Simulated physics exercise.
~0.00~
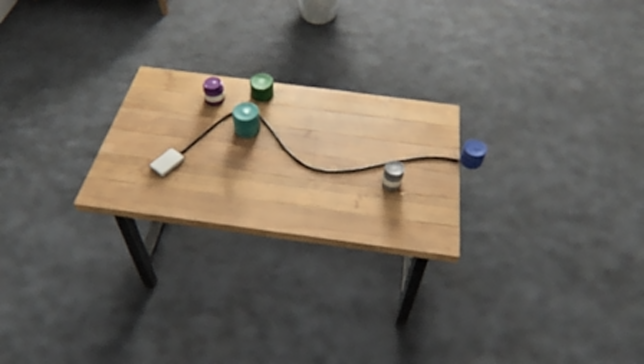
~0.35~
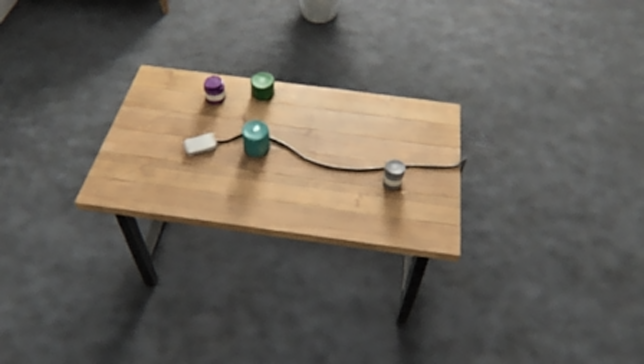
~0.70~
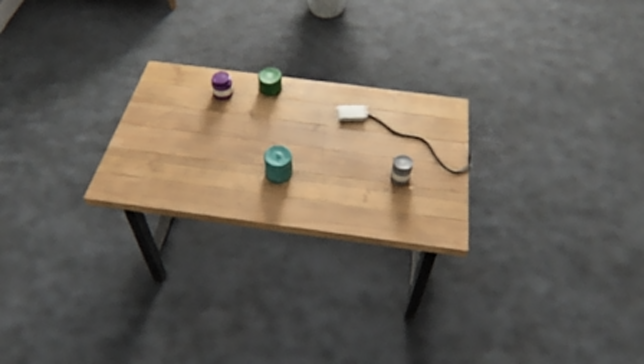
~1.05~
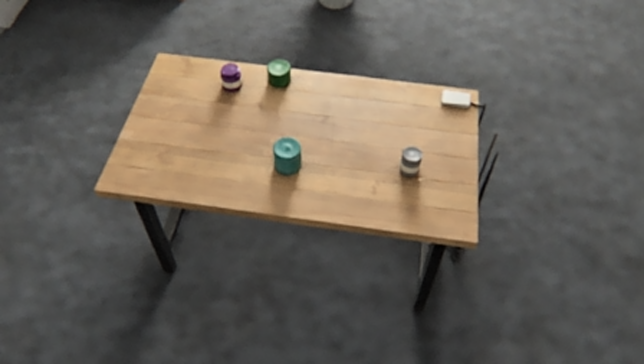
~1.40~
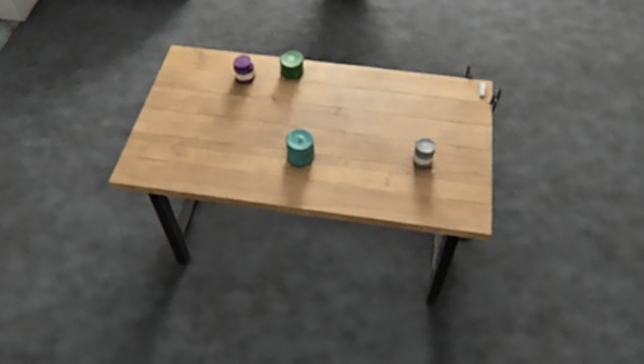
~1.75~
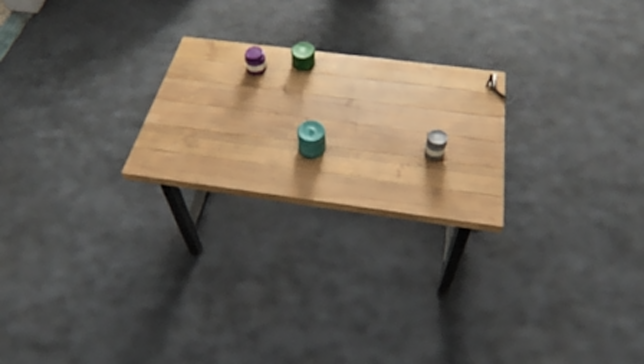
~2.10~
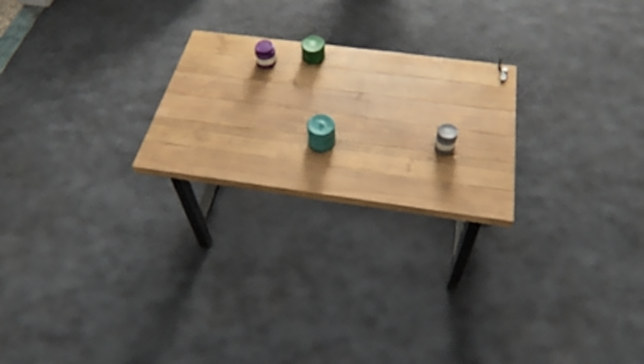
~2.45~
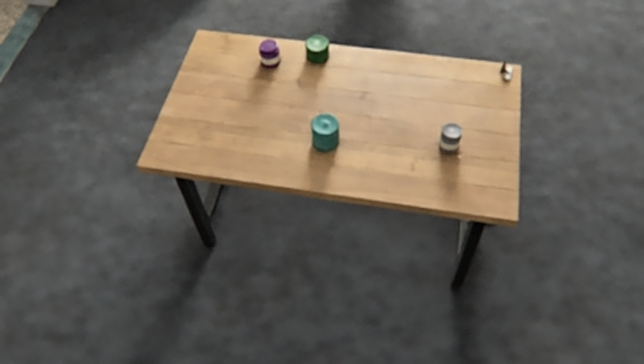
At the start, a blue cylinder hangs just past the right edge of a wooden table, tied by a dark cable to a white phone on the left, with four small containers standing on top. The blue piece drops out of sight, and the cable drags the phone rightward while the teal tub shifts a little toward the front. The phone slides on to the far right corner, turning as the cable whips about beside the edge. It tips over there until only a small pale bit shows at the corner, while the teal, purple, green and grey containers remain standing on the table.
